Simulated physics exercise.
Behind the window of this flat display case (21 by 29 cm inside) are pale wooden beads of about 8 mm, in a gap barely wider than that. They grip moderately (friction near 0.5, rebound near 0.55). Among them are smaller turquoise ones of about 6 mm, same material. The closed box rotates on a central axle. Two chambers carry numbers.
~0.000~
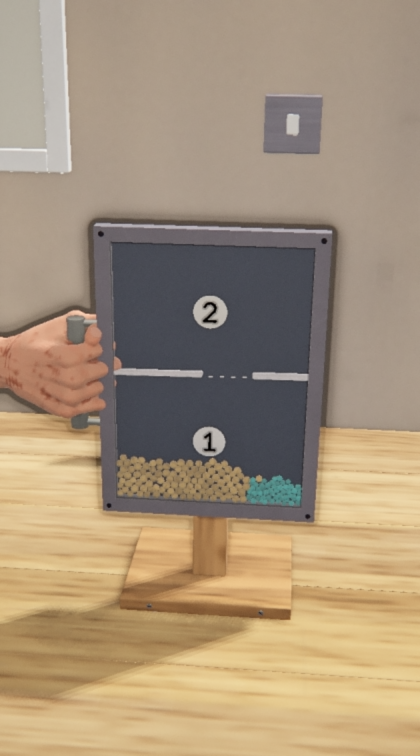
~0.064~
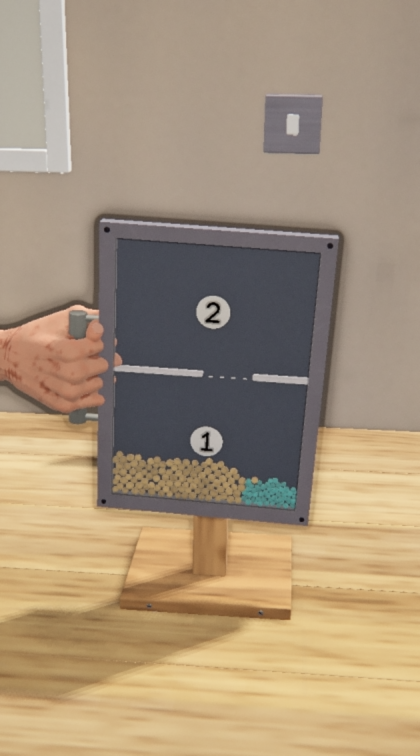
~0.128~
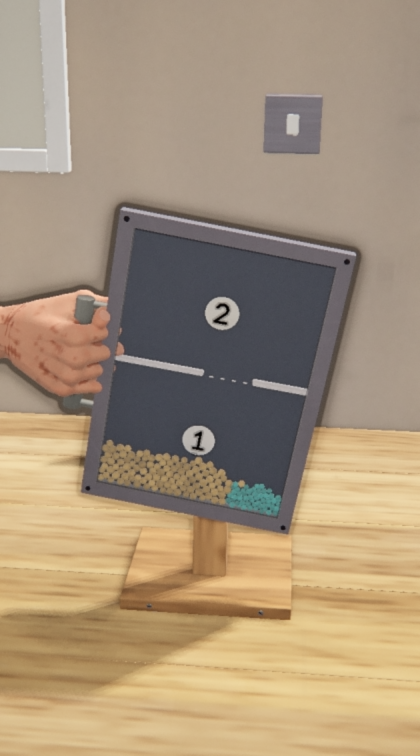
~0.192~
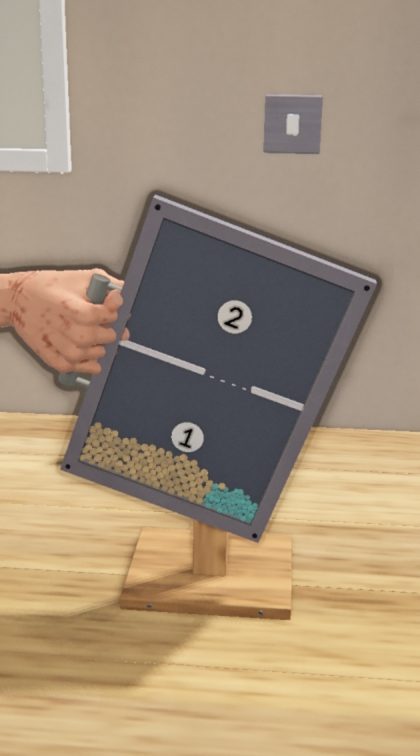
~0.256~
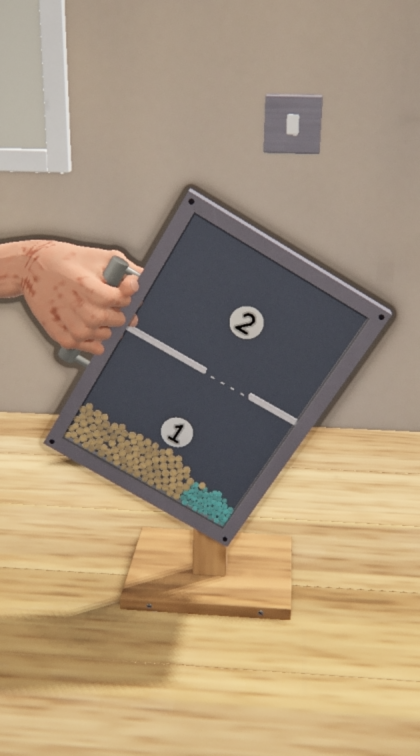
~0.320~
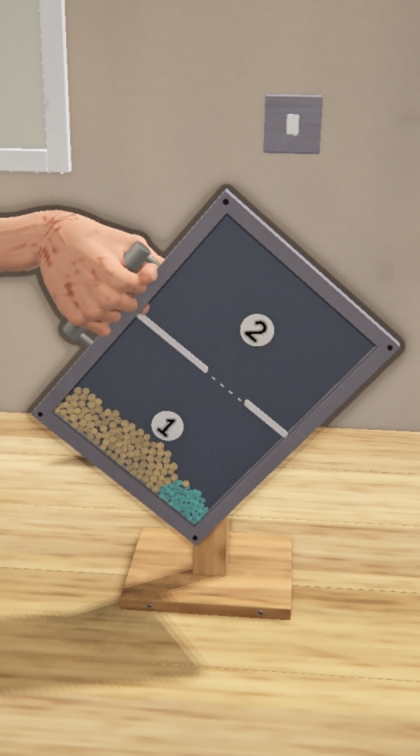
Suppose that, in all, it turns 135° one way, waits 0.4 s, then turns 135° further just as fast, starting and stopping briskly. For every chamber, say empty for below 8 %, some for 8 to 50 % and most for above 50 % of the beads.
Chamber 1: Some; chamber 2: Most.
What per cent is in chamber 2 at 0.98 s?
Roughly 0 per cent.
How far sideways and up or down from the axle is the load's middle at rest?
About 4 cm left and 8 cm below.
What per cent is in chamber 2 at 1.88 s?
Some 30 per cent.
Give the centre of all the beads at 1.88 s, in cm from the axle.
About 3 cm left and 1 cm above.
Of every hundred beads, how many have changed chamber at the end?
Some 55 per cent.
After 0.98 s, it stands 135° clockwise; the beads' middle is 11 cm left of and level with the centre; no. 1, 100 %.
After 1.88 s, it has come round 203° clockwise; the beads' middle is 3 cm left of and 1 cm above the centre; no. 1, 70 %, no. 2, 30 %.
After 2.37 s, it has come round 270° clockwise; the beads' middle is 4 cm left of and 8 cm below the centre; no. 1, 45 %, no. 2, 55 %.
At rest by 3.0 s, it has come round 270° clockwise; no. 1, 45 %, no. 2, 55 %.
